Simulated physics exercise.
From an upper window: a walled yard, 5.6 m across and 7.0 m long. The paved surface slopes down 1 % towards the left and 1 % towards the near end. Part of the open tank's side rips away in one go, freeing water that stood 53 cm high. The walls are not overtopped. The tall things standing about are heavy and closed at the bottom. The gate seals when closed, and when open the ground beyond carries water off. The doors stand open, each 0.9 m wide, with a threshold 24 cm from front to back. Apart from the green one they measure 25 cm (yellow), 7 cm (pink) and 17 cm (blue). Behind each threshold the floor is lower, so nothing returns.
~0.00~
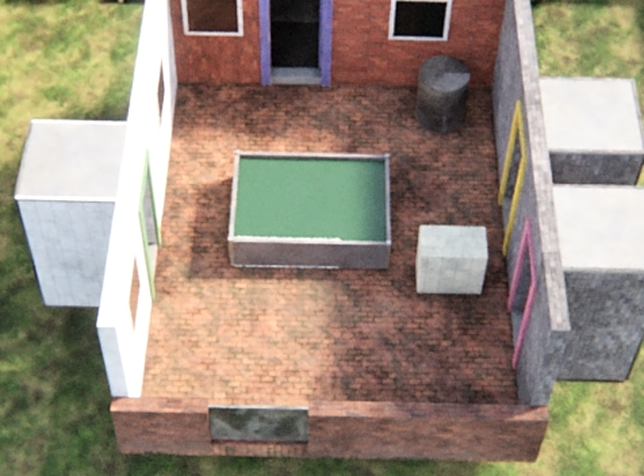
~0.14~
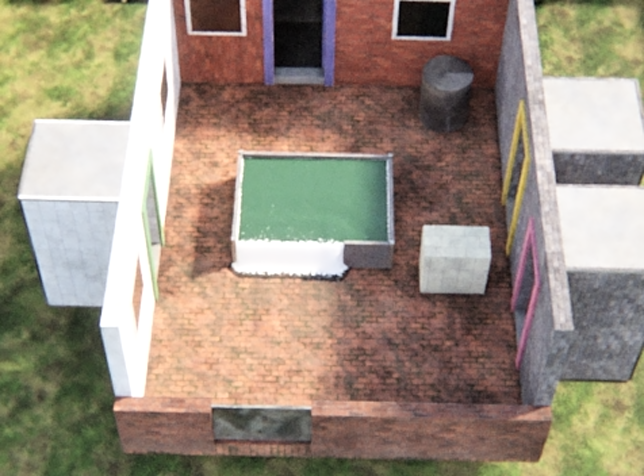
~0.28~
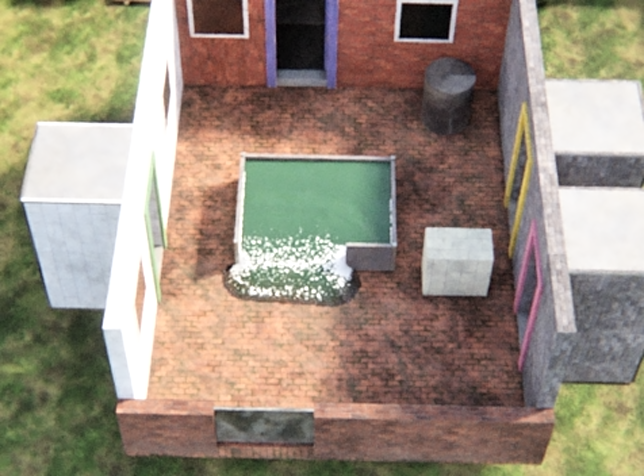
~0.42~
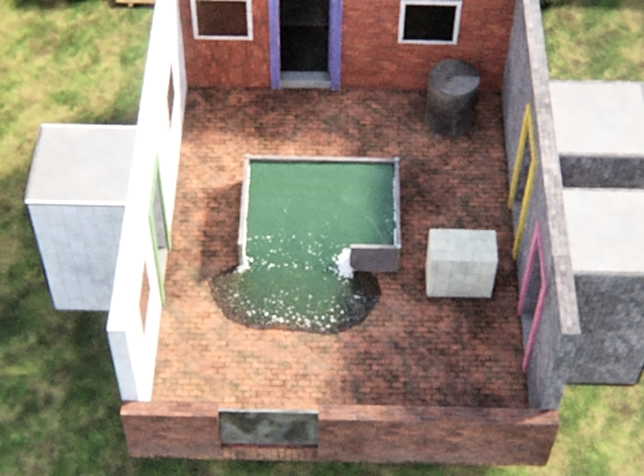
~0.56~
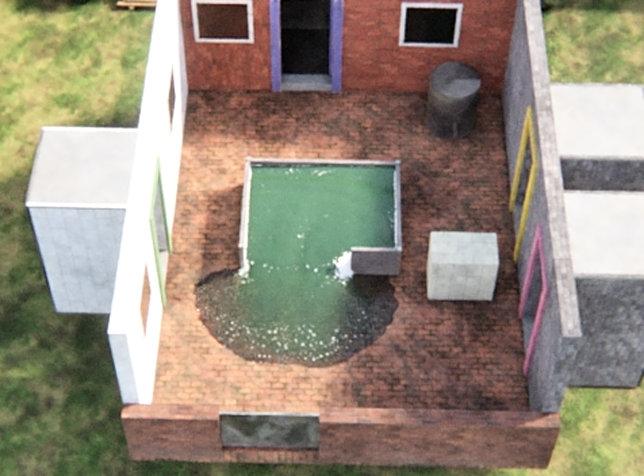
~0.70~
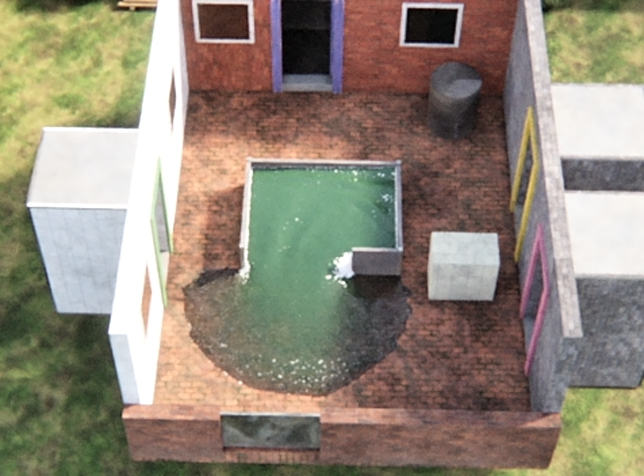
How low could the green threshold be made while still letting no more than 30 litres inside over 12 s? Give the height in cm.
Some 7 cm above the ground.
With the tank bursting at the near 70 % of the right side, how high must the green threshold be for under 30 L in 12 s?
About 7.5 cm.
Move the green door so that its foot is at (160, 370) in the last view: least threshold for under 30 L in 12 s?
Roughly 19 cm.
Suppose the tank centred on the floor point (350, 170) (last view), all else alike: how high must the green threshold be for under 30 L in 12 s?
Then roughly 8.5 cm.
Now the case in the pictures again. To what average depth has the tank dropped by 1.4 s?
Roughly 32 cm on average.
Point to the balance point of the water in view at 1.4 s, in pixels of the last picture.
Around (309, 273).
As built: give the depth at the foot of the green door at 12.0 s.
Some 8.5 cm.
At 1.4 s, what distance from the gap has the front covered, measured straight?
Roughly 3.4 m.
After 1.4 s water covers 30 % of the floor, deepest (32 cm) near (273, 437); it has not reached the green door.
After 3.0 s water covers 35 % of the floor, deepest (32 cm) near (261, 437); 3 cm at the green door, 0 litres in over its 13 cm threshold.
After 12.0 s water covers 95 % of the floor, deepest (13 cm) near (149, 435); 8 cm at the green door, 0 litres in over its 13 cm threshold.
At the green door as built, the water arrived by 1.6 s and peaked near 11 cm at 5.4 s.
Run again over the same 12 s with other heights there, 39 litres in over 6.5 cm, 22 litres over 7.5 cm. The limit of 30 litres is kept from about 7 cm up.
